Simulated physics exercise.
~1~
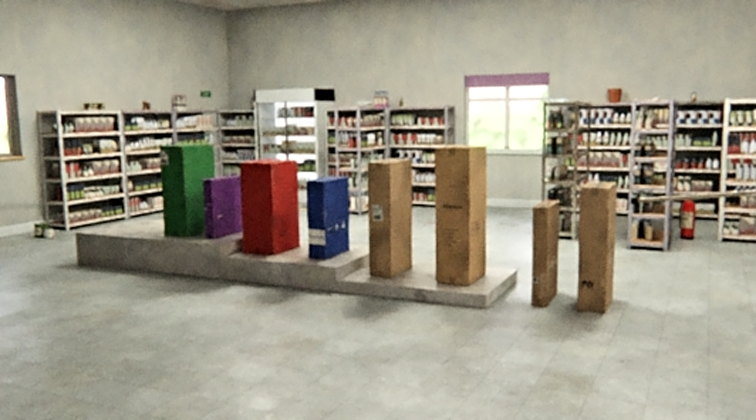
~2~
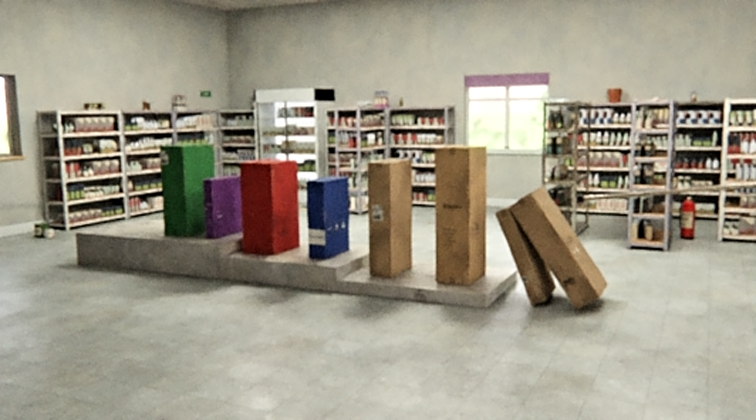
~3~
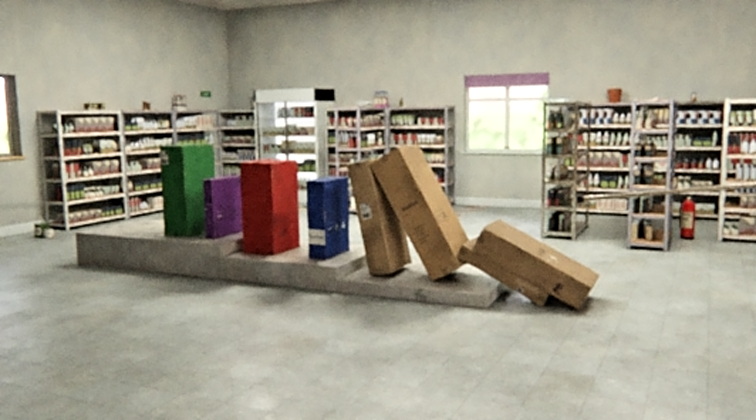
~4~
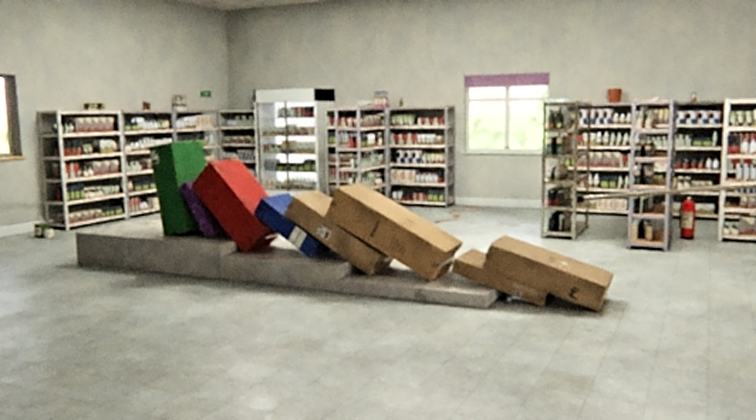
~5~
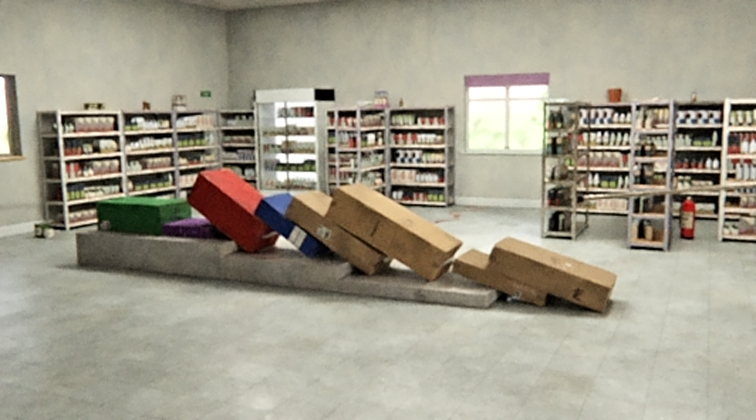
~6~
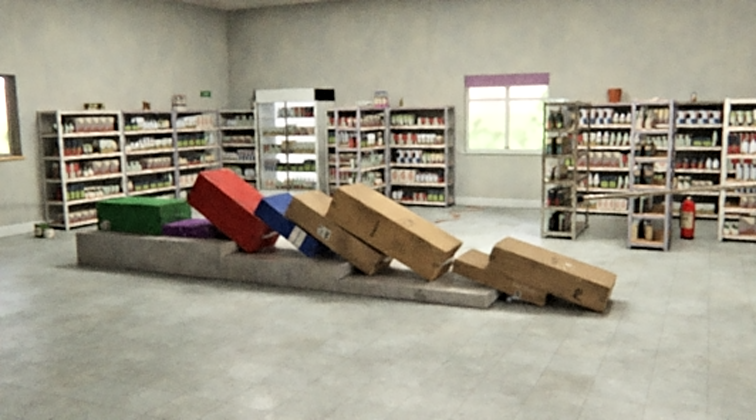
At the start, eight tall cartons of differing heights stand in a row in a shop-like room lined with shelves, two on the floor at the right and the rest on low grey steps rising to the left. The rightmost brown carton tips left into its neighbour, and both go over. The two brown cartons on the lowest step lean and fall next, followed by the blue, red and purple ones. The green carton tilts last and drops flat on the top step. Finally none stands, with the red and blue cartons resting at a slant.
